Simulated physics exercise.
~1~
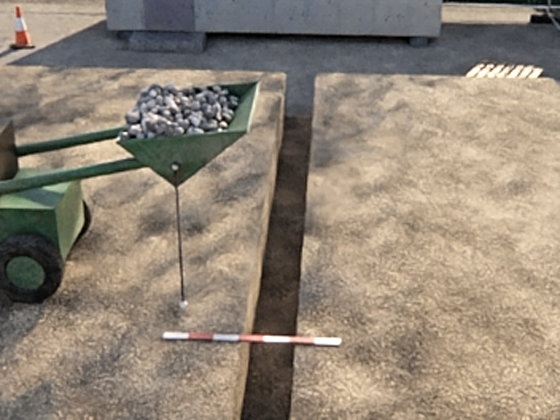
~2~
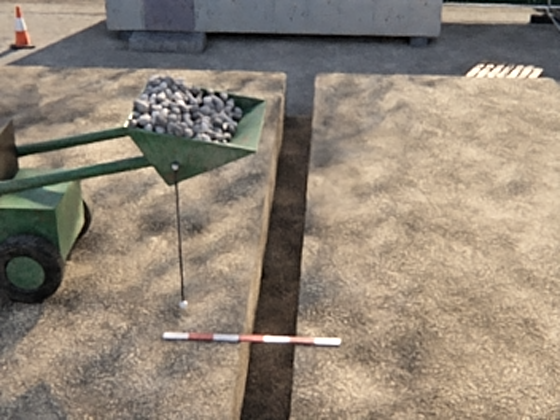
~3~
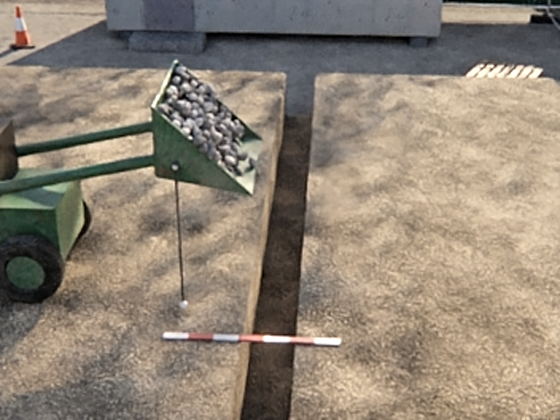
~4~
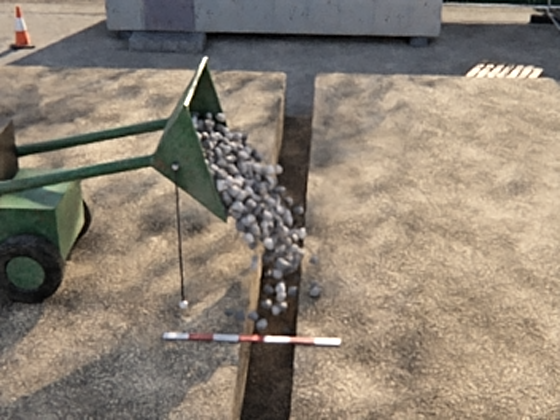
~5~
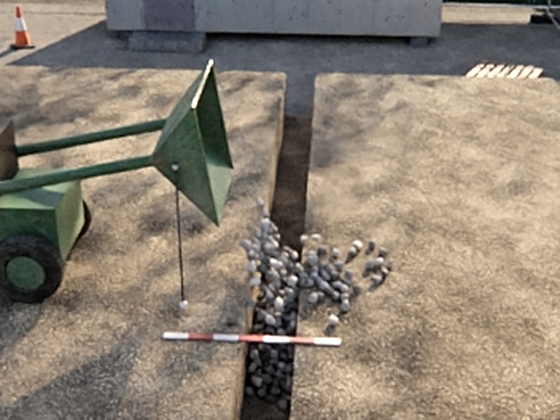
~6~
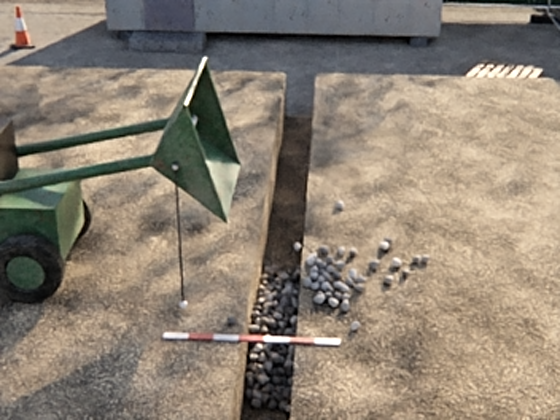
Green loader bucket tipping forward and pouring grey cobbles into a narrow trench, most settling inside and some scattering on the right side.
